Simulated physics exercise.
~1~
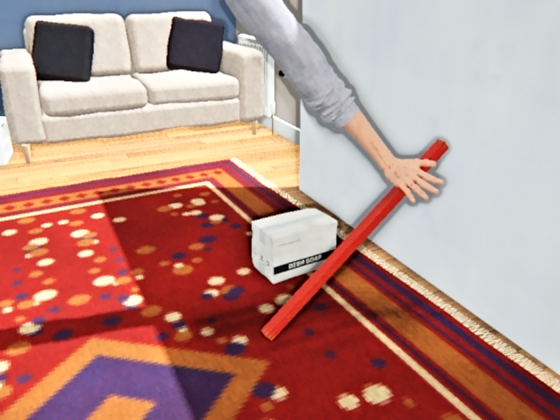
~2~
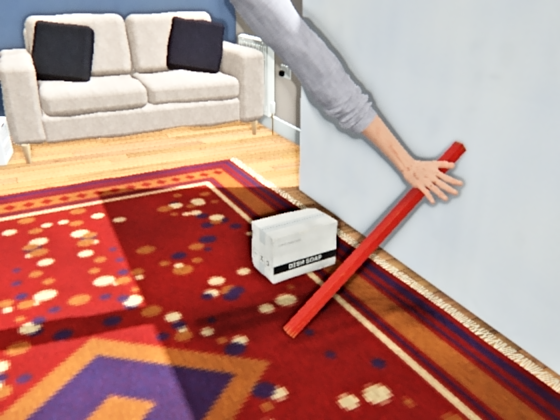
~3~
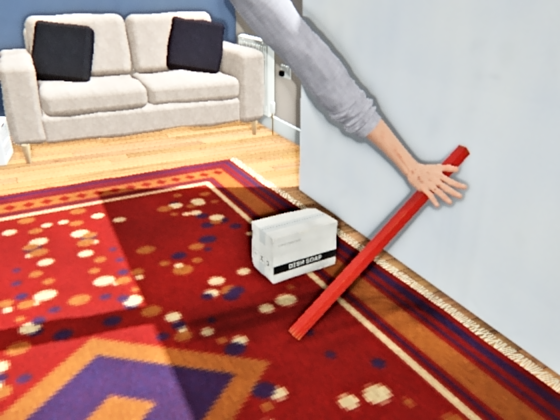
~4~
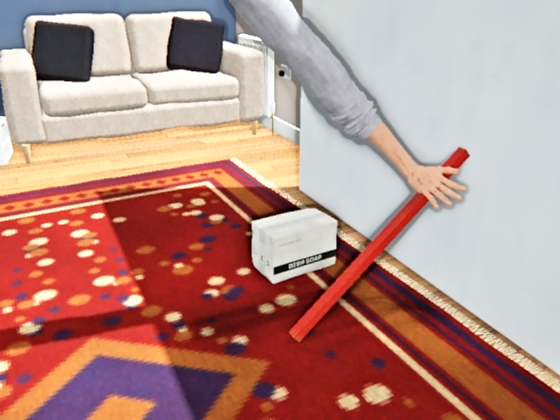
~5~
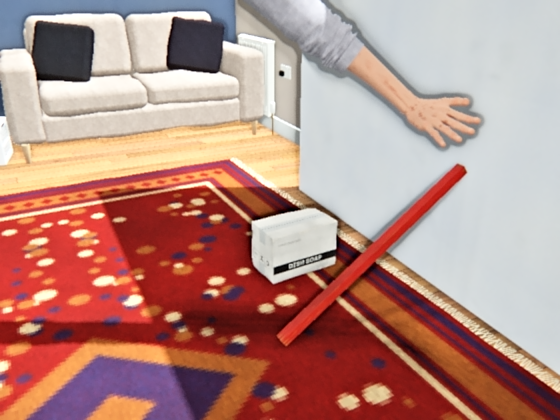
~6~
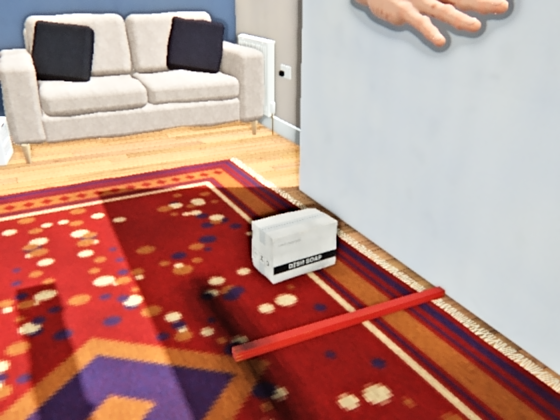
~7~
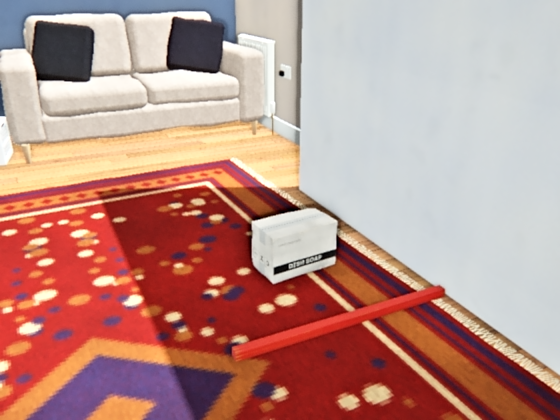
Living room with patterned red rug, a hand leaning a red pole against a pale wall, releasing it, the pole sliding down flat.
